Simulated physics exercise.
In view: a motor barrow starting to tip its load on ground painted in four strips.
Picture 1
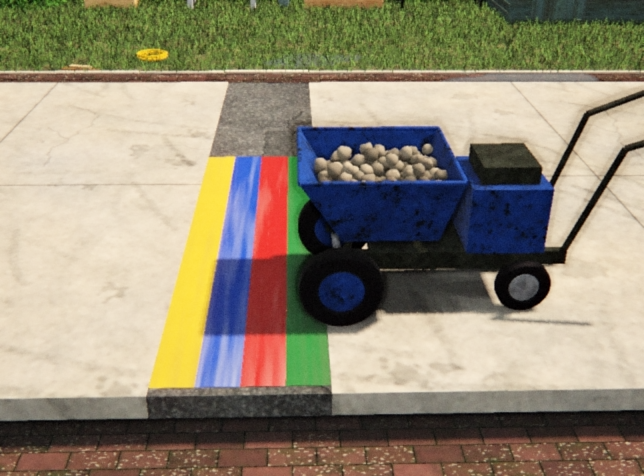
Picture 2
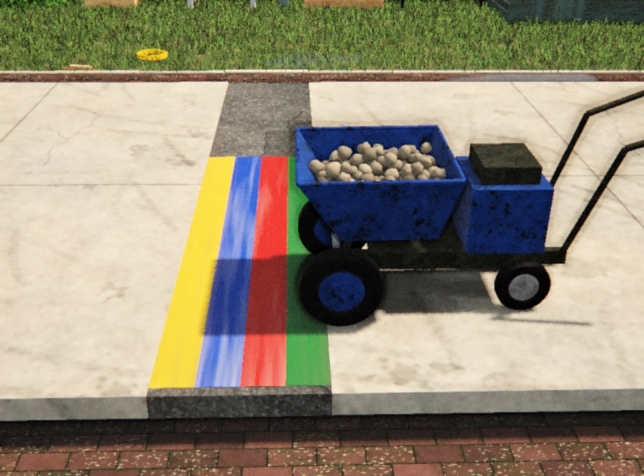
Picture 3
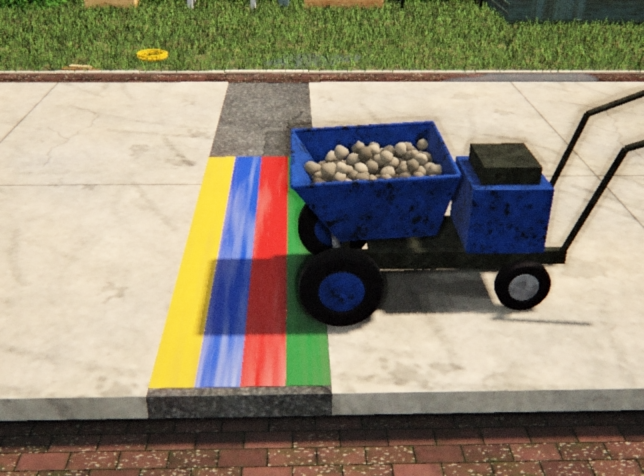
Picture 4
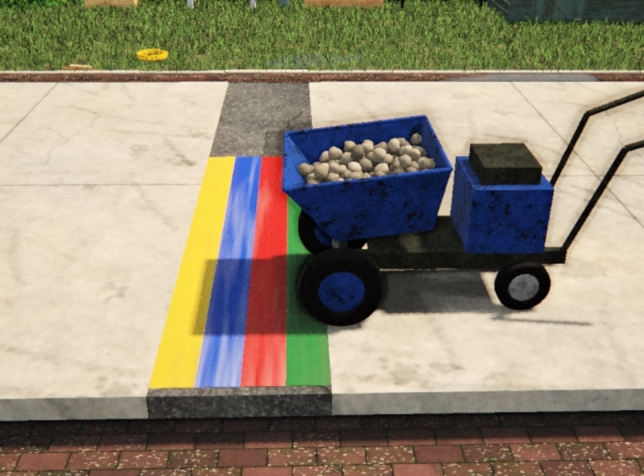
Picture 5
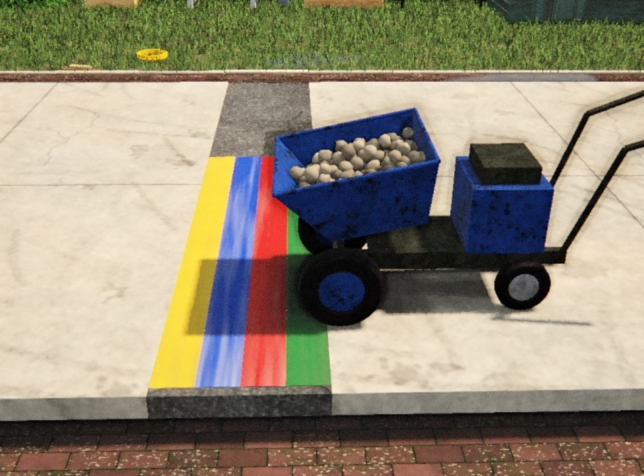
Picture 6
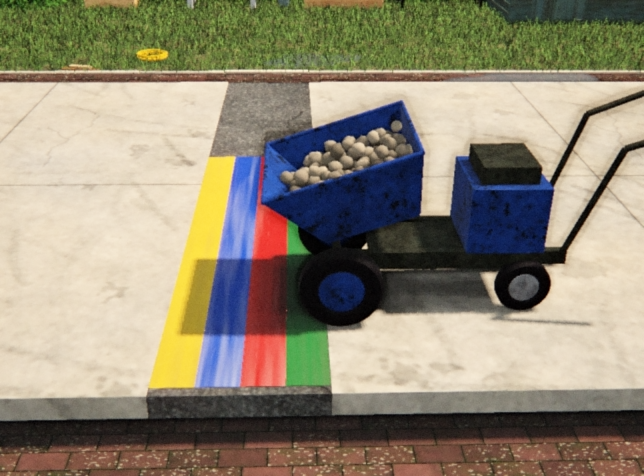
A blue skip loaded with pebbles tilts gradually to the left on a stationary motor barrow.
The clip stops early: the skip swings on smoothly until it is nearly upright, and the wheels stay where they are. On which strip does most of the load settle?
The yellow one gets the largest share.
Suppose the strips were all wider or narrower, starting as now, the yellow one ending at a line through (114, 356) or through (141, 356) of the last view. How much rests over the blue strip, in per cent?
The first gives 30 %, the second 20 %.
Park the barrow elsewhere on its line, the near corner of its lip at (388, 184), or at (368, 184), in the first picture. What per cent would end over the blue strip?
The first gives 20 %, the second 30 %.
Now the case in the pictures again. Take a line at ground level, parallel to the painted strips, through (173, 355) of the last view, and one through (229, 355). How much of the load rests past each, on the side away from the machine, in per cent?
First some 40, then 70 per cent.
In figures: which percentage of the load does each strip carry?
Green strip: 0 %, red strip: 0 %, blue strip: 5 %, yellow strip: 35 %.
Soon after the last picture, skip tipped steeply; all in the skip.
A little later, skip tipped right over; most in the skip; a stray few over the blue strip; about a quarter over the yellow strip; a stray few off the paint.
Later still, skip tipped right over; about a third in the skip; a small part over the blue strip; about a third over the yellow strip; about a quarter off the paint.
At rest, skip tipped right over; about a third in the skip; none over the green strip; a stray few over the red strip; a small part over the blue strip; about a third over the yellow strip; about a quarter off the paint.
